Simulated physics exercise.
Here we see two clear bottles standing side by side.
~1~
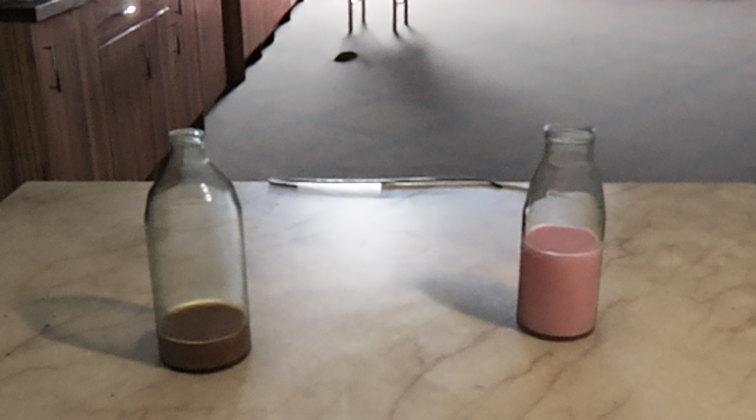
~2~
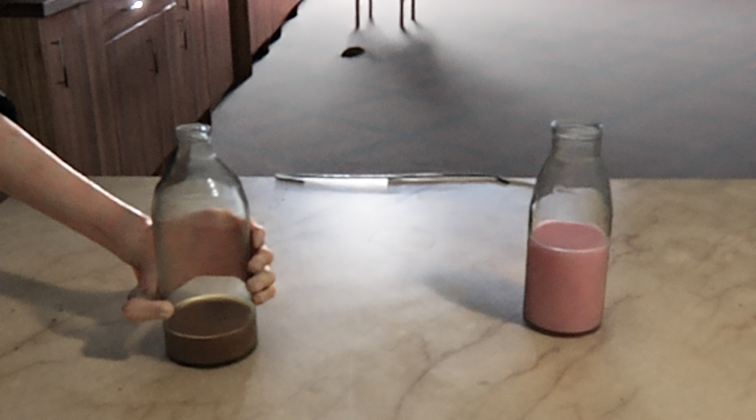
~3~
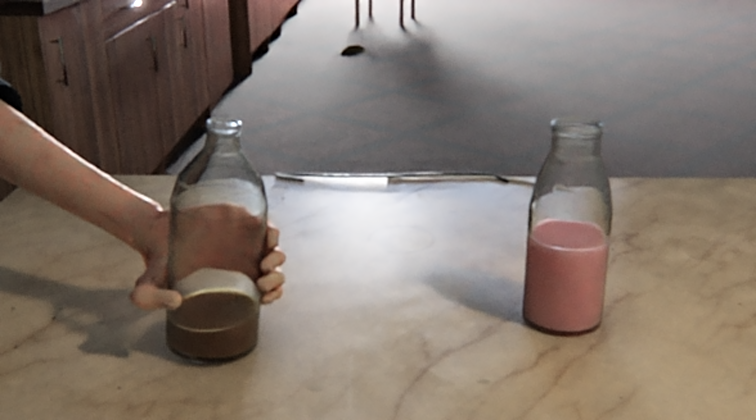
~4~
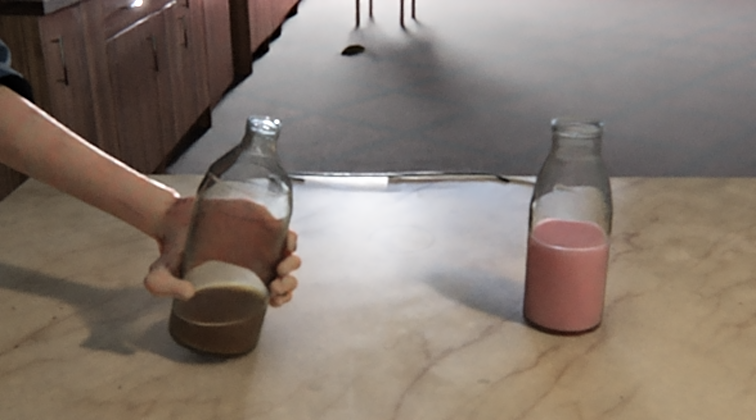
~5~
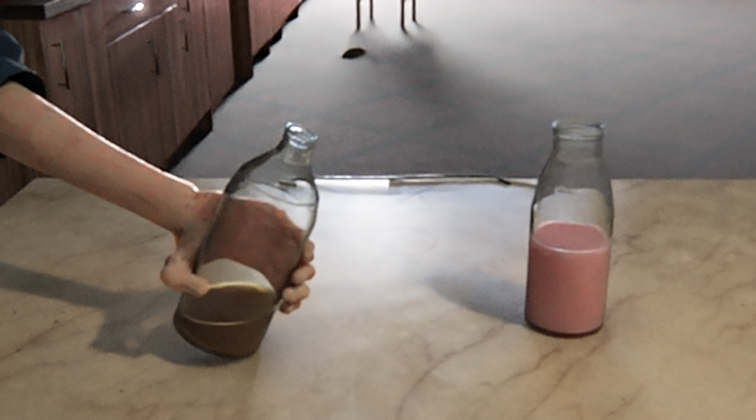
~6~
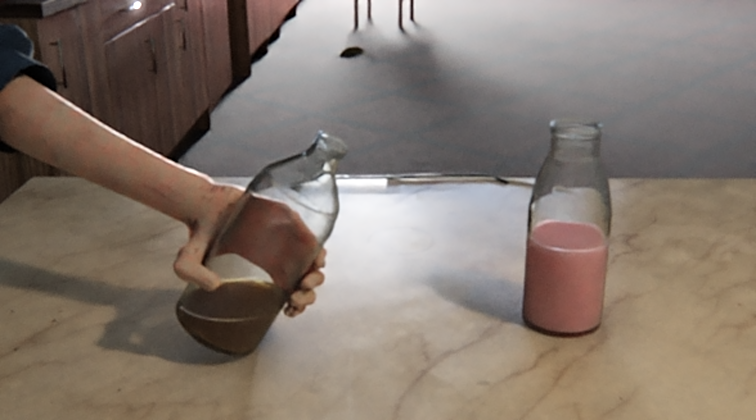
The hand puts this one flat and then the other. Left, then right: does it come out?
Left: It keeps it in. Right: It leaks.
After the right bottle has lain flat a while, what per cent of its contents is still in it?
Around 35 %.
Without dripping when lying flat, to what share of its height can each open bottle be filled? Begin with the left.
26 %, then 14 %.
Next, the left bottle is nearly down; left bottle, dry at the neck.
After that, the left bottle lies flat; left bottle, dry at the neck.
Finally, both lie flat; left bottle, dry at the neck; right bottle, some has come out.
